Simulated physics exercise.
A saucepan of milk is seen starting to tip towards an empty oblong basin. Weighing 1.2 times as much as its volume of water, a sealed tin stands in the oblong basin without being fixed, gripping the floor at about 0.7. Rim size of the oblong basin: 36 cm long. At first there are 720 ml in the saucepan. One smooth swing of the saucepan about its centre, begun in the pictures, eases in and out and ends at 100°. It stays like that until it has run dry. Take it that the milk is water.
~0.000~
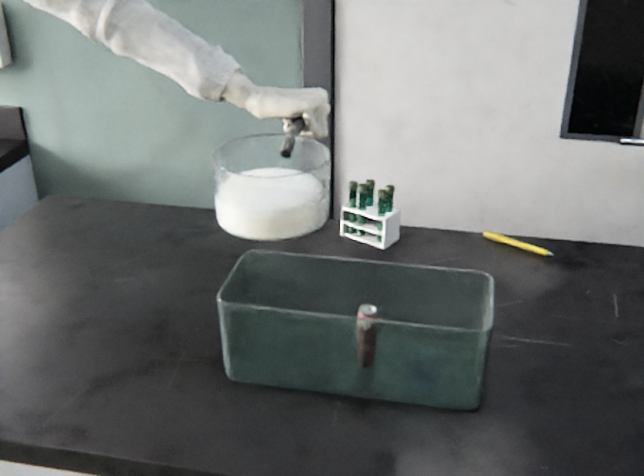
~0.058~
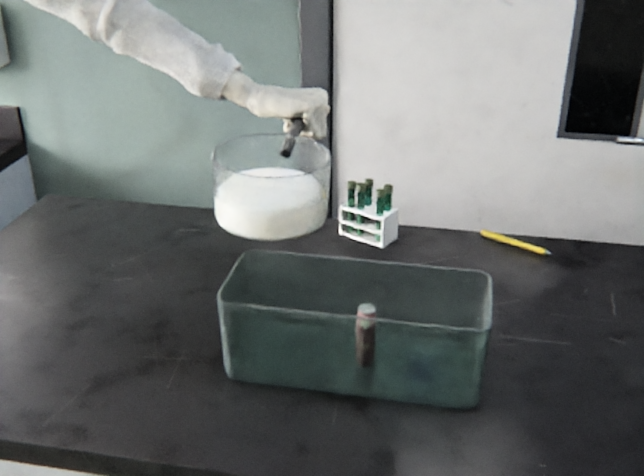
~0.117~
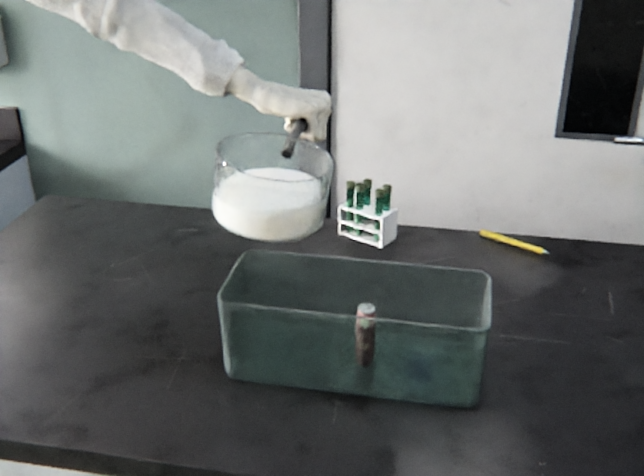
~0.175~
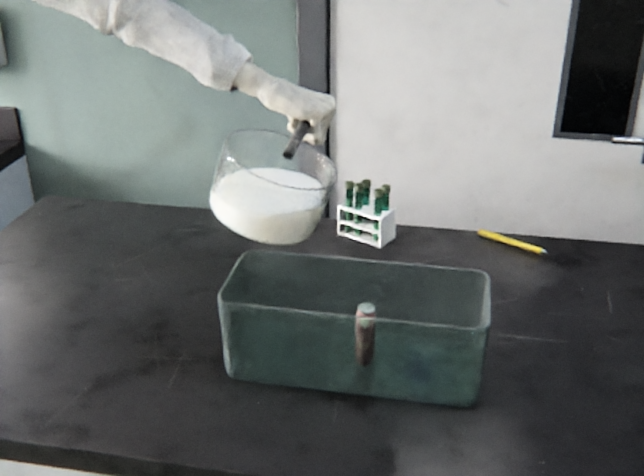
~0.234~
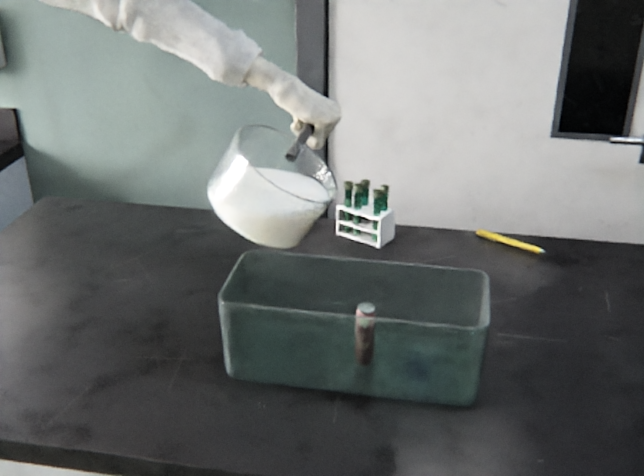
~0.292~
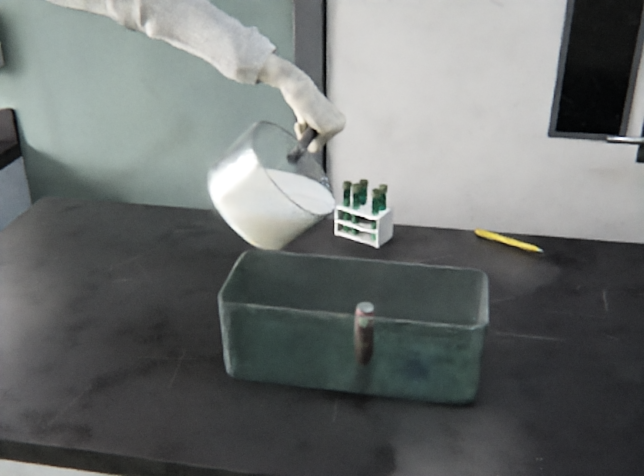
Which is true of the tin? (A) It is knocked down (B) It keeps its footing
Answer: A.
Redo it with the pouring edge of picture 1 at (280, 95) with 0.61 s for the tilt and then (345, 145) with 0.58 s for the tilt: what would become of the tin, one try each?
In the first try it remains standing; in the second it remains standing.
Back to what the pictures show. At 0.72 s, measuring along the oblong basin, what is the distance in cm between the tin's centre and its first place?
Close to 1 cm.
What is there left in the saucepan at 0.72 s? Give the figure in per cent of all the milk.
Close to 14 in a hundred.
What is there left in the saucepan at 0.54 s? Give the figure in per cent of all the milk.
38 %.
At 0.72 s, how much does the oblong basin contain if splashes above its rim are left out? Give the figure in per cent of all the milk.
Reading: Approx. 76 %.
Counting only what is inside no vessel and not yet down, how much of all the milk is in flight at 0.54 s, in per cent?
Roughly 38 percent.
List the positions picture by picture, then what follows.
In the first picture, it leans 0°; its right rim is at (329, 160); the milk meets the walls at (221, 183) and (327, 191); the oblong basin's rim runs from (231, 275) to (492, 302); the tin's top is at (367, 312).
In the second picture, it leans 2°; its right rim is at (329, 162); the milk meets the walls at (221, 182) and (326, 191).
In the third picture, it leans 9°; its right rim is at (332, 170); the milk meets the walls at (220, 182) and (326, 193).
In the fourth picture, it leans 19°; its right rim is at (335, 181); the milk meets the walls at (218, 182) and (327, 194).
In the fifth picture, it leans 32°; its right rim is at (335, 195); the milk meets the walls at (214, 177) and (329, 197).
In the sixth picture, it leans 47°; its right rim is at (331, 210); the milk meets the walls at (218, 171) and (332, 200).
By 0.54 s the tilt is 96° and 38 per cent is still to pour; the tin stands where it began.
By 0.72 s the tilt is 100° and 15 per cent is still to pour; the tin stands 1 cm from where it began.
By 0.91 s the tilt is 100° and 4 per cent is still to pour; the tin leans 49°.
By 1.11 s the tilt is 100° and 1 per cent is still to pour; the tin lies on its side.
At rest the tin lies on its side.
